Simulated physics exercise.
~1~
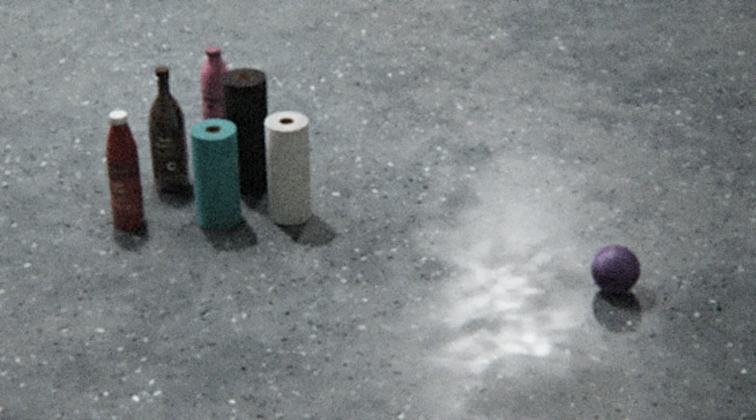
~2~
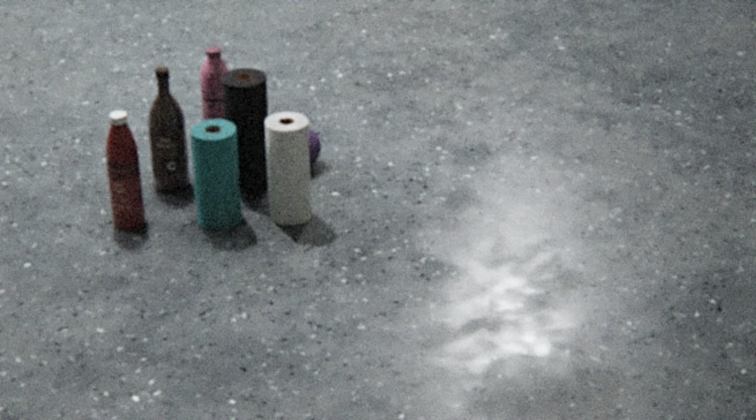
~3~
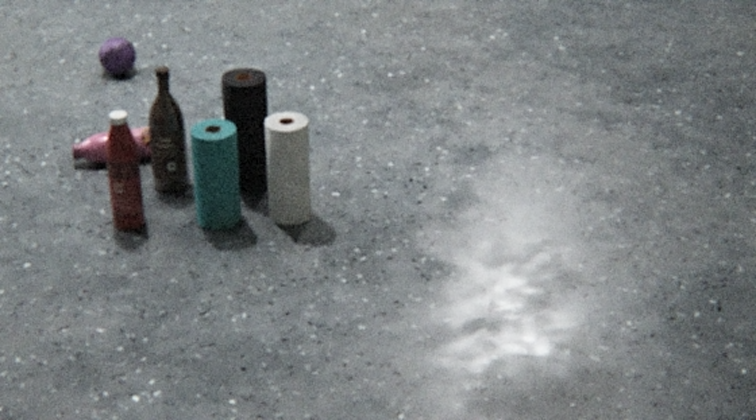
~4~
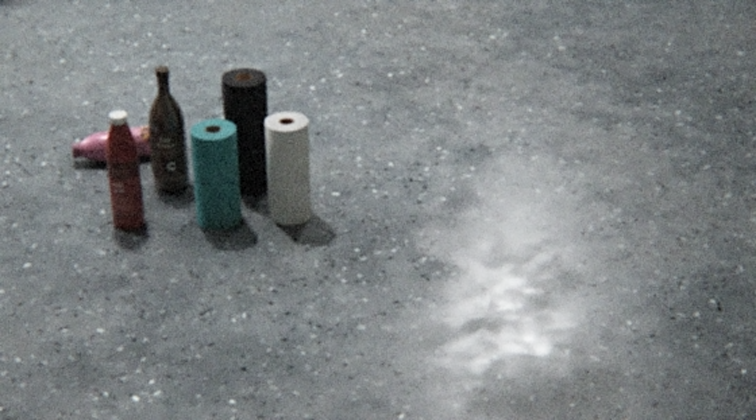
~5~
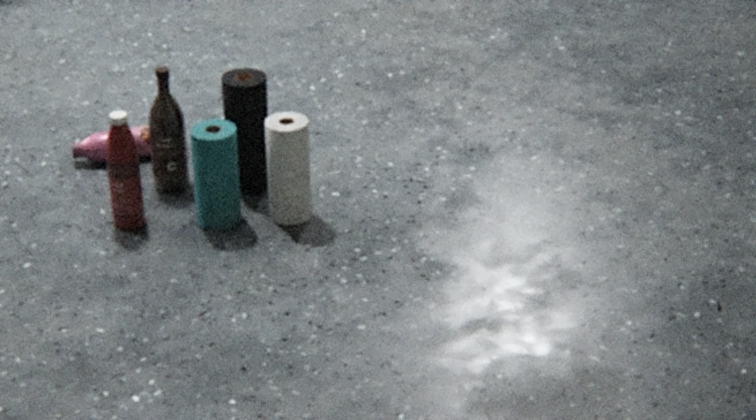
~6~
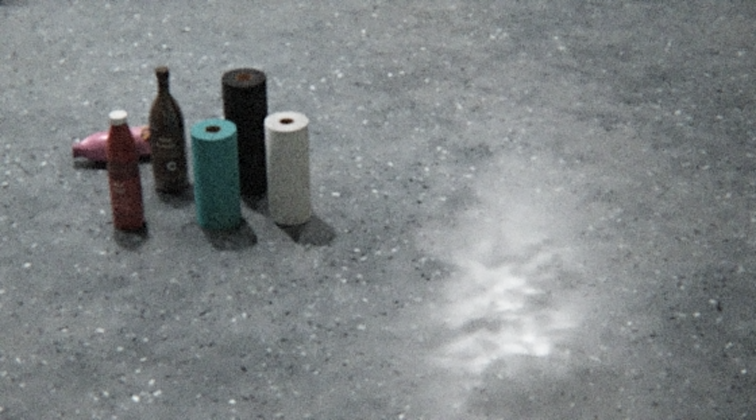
The clip opens on a speckled grey floor, with three bottles and three rolls standing in a cluster at the left and a purple ball off to the right. The ball travels left and slightly away from the viewer until it is partly hidden behind the white roll. Next it appears beyond the group at the upper left, and the pink bottle now lies on its side behind the red and brown bottles. The ball then passes out of view. At the end, the pink bottle is still lying down, while the red bottle, brown bottle and turquoise, white and black rolls remain upright.
